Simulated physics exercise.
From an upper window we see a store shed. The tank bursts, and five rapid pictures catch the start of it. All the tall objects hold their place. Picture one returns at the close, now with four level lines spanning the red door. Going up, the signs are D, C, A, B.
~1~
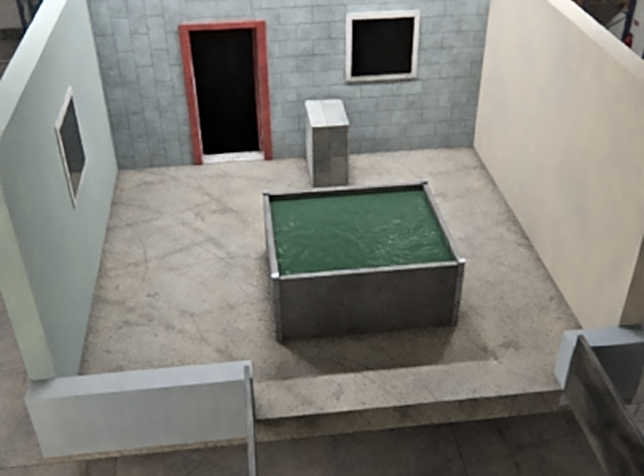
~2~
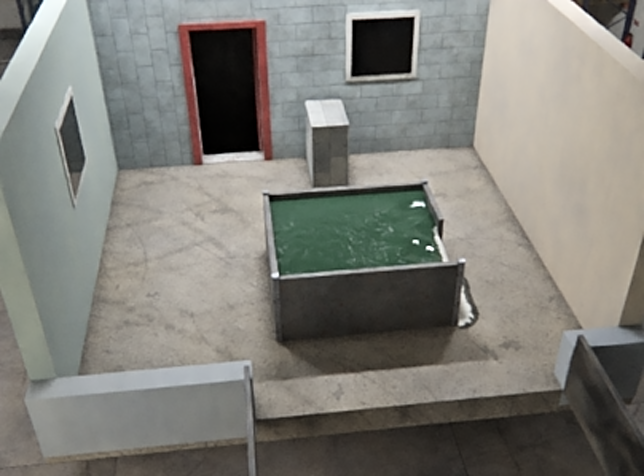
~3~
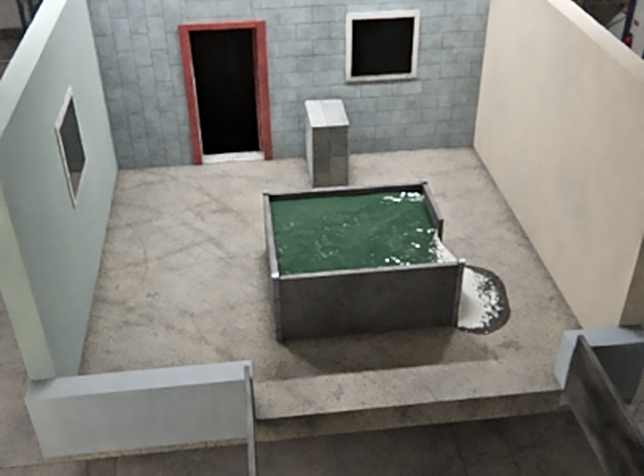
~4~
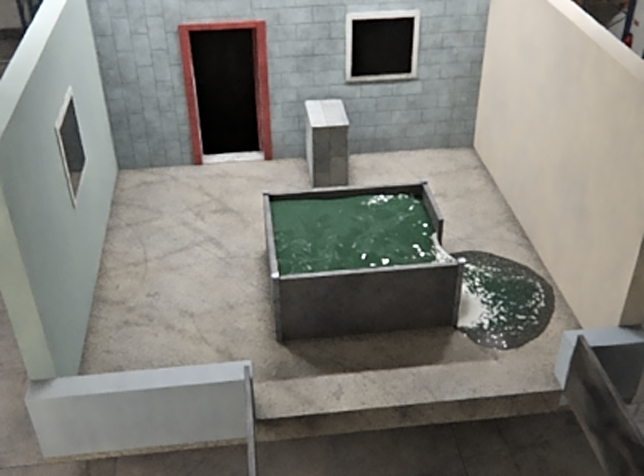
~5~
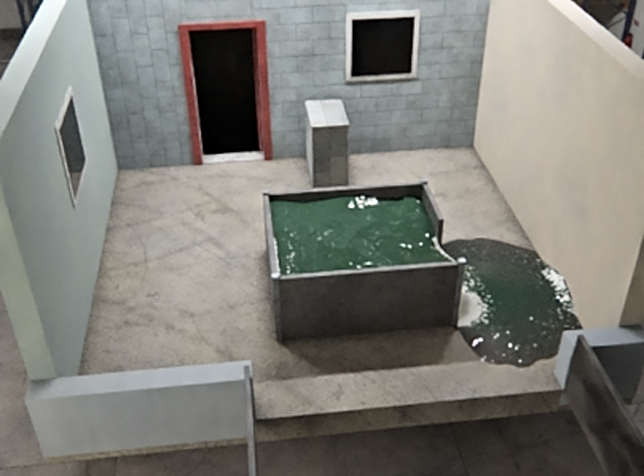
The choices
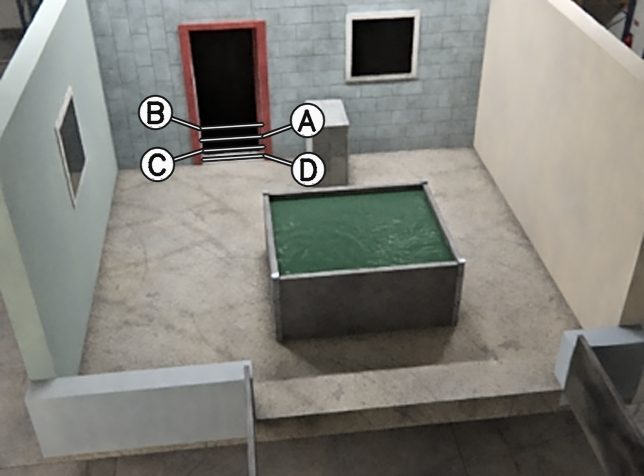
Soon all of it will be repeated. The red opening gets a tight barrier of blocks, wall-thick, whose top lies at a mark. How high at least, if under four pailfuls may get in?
D will do.
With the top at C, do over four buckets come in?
No, not at all.
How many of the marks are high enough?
All of the four.
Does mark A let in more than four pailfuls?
No, that is safe.
In white, A at (232, 138); B at (231, 126); C at (233, 148); D at (233, 157); from the bottom up D, C, A, B.
Choosing A, nothing gets over.
Choosing B, nothing gets over.
Choosing C, nothing gets over.
Choosing D, nothing gets over.
